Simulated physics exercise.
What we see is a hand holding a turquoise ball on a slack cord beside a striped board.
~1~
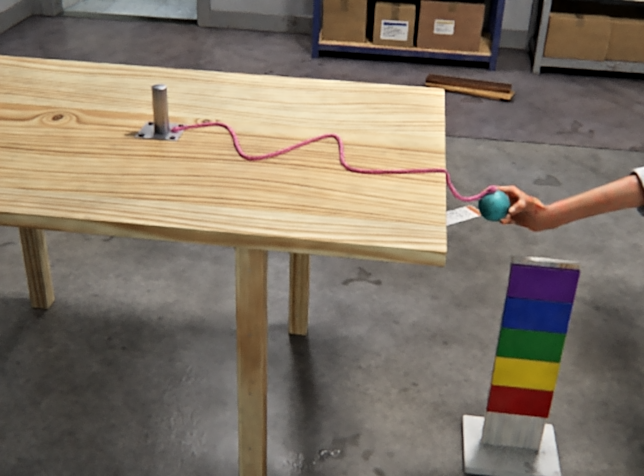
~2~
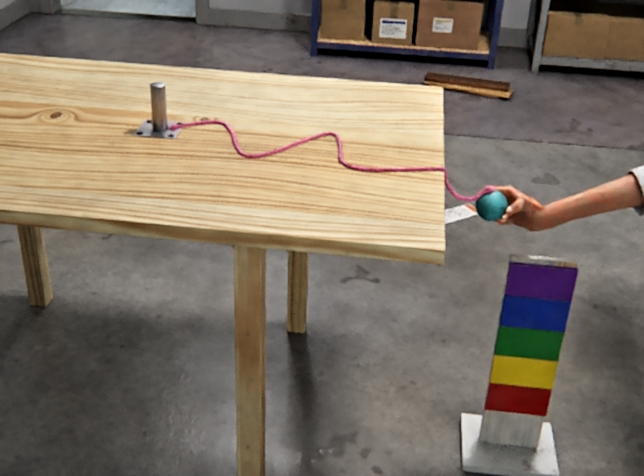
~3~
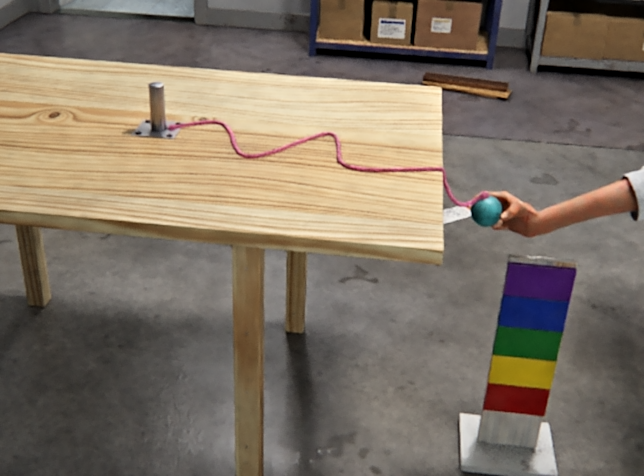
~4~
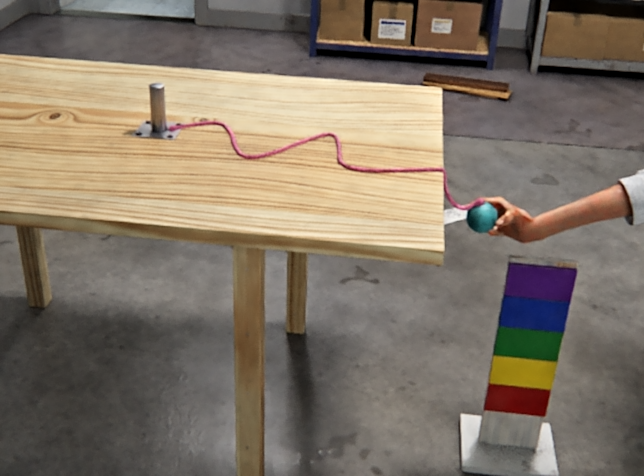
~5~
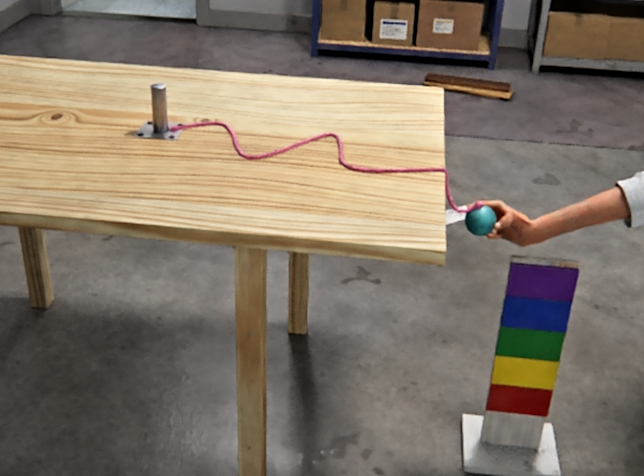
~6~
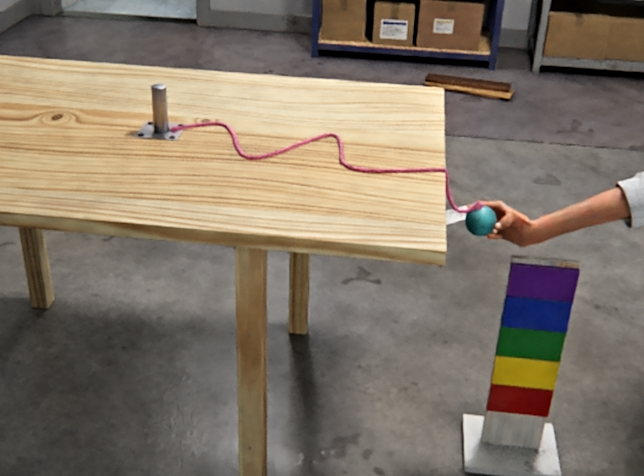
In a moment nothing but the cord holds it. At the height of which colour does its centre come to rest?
The yellow one.
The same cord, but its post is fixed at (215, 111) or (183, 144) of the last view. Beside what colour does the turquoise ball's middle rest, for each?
It would be red; red.
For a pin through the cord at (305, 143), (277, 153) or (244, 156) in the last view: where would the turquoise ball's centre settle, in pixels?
The places are (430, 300), (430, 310) and (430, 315).
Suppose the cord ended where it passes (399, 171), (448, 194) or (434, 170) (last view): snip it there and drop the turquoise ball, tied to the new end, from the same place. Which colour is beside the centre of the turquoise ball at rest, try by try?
It would be purple; green; blue.
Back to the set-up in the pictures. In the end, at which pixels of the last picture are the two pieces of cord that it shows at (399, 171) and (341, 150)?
At (432, 257), then (445, 178).
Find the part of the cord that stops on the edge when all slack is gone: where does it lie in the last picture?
That spot is around (341, 147).
Early on, ball near (458, 328); level with green.
Midway, ball near (407, 355); level with yellow.
Near the end, ball near (431, 361); level with yellow.
Finally, ball near (422, 360); level with yellow. The cord holds its middle at yellow.
